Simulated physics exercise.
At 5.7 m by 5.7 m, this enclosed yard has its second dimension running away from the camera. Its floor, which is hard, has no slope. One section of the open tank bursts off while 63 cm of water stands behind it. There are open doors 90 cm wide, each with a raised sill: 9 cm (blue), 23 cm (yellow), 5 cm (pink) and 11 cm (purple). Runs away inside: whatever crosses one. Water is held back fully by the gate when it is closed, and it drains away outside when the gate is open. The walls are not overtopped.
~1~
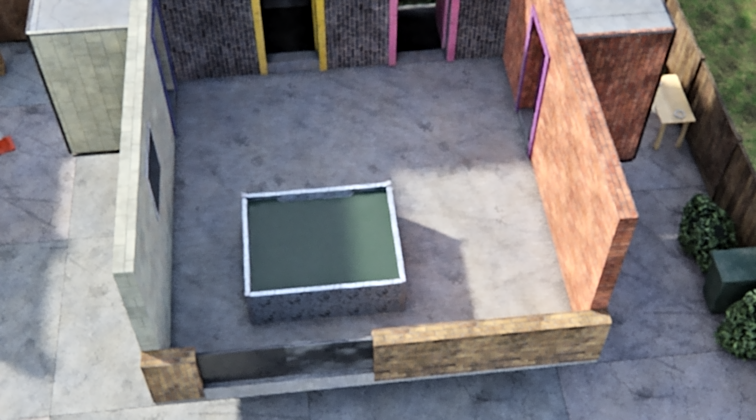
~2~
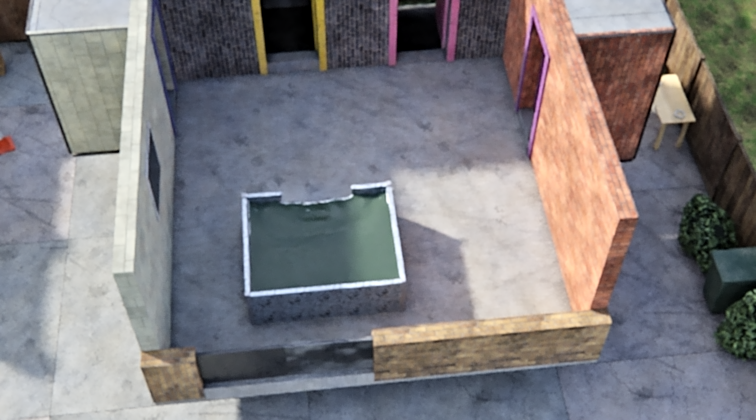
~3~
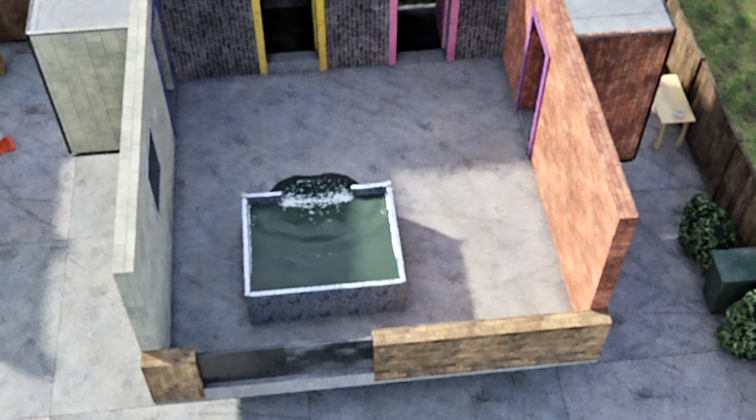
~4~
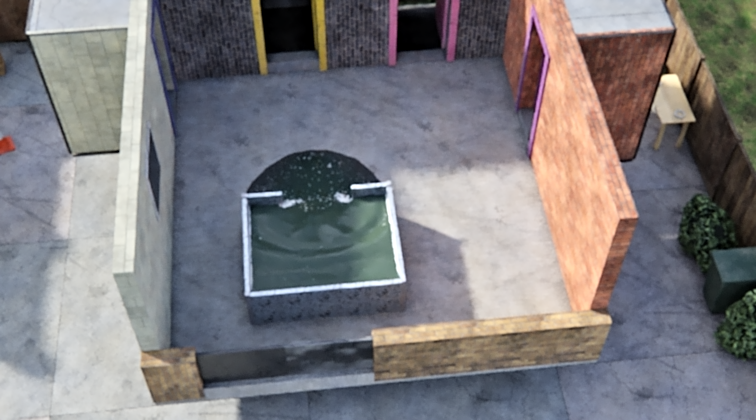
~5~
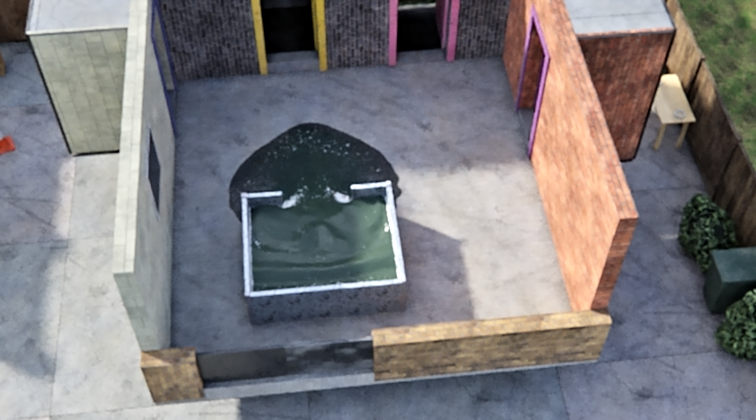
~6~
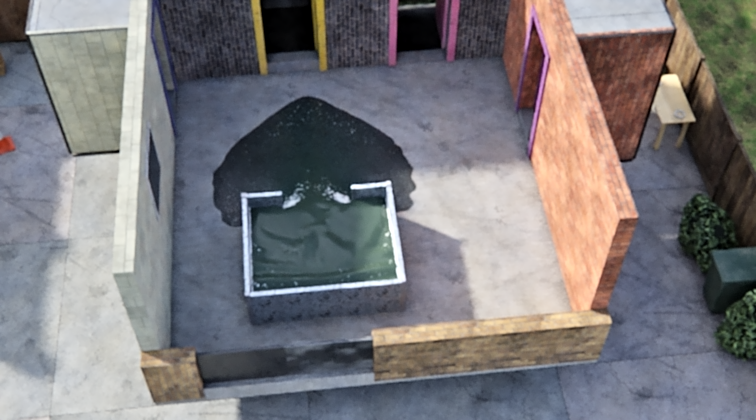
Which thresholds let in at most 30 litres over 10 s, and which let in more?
At the blue door it looks set to land over the limit; at the yellow door it looks set to land under the limit; at the pink door it looks set to land over the limit; at the purple door it looks set to land under the limit.
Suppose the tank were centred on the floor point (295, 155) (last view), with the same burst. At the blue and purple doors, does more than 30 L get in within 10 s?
For the blue door, the amount is too high; for the purple door, the amount is acceptable.
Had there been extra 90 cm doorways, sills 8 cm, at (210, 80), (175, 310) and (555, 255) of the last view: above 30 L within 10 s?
Taking them in order, the first gets enough, the second too little and the third too little.
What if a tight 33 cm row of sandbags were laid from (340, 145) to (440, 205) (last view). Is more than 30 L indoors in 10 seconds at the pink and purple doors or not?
Pink within the limit, purple within the limit.
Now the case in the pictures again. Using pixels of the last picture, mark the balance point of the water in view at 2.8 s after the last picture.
Near (322, 167).
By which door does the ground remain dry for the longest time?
Result: Purple door.
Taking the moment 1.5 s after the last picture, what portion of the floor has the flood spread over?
Roughly 45 % of the floor is wet.
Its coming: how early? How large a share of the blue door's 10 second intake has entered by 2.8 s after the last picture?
Around 50 percent.
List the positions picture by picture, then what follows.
The first picture shows still water, 63 cm deep, in the open tank at (321, 240).
In the second picture, the front is at a hidden place, 0.6 m from the gap on the open tank's far side; 0.3 m2 of floor is under water; 63 cm left at the back of the open tank.
In the third picture, the front is at (291, 181), 0.9 m from the gap on the open tank's far side; 1.0 m2 of floor is under water; 63 cm left at the back of the open tank.
In the fourth picture, the front is at (293, 158), 1.4 m from the gap on the open tank's far side; 1.9 m2 of floor is under water; 62 cm left at the back of the open tank.
In the fifth picture, water pours out on the open tank's far side and has run 1.9 m, to (298, 130); typically 5 cm deep outside, 55 cm at the open tank's back.
In the sixth picture, the front is at (299, 103), 2.5 m from the gap on the open tank's far side; 4.8 m2 of floor is under water; 53 cm left at the back of the open tank.
Then, 0.7 s after the last picture water covers 35 % of the floor and is deepest (36 cm) near (317, 216); blue door not reached, yellow door 25 cm at the sill, 0 L in, pink door not reached, purple door not reached.
Then, 1.5 s after the last picture water covers 45 % of the floor and is deepest (32 cm) near (187, 84); blue door 17 cm at the sill, 3 L in, yellow door 25 cm at the sill, 3 L in, pink door 13 cm at the sill, 11 L in, purple door not reached.
Then, 2.8 s after the last picture water covers 50 % of the floor and is deepest (22 cm) near (492, 68); blue door 17 cm at the sill, 57 L in, yellow door 15 cm at the sill, 6 L in, pink door 9 cm at the sill, 41 L in, purple door 6 cm at the sill, 0 L in.
Then, 5.3 s after the last picture water covers 85 % of the floor and is deepest (15 cm) near (503, 68); blue door 13 cm at the sill, 99 L in, yellow door 11 cm at the sill, 6 L in, pink door 8 cm at the sill, 63 L in, purple door 8 cm at the sill, 0 L in.
Then, 9.3 s after the last picture water covers 100 % of the floor and is deepest (14 cm) near (340, 326); blue door 7 cm at the sill, 111 L in, yellow door 7 cm at the sill, 6 L in, pink door 8 cm at the sill, 93 L in, purple door 7 cm at the sill, 0 L in.
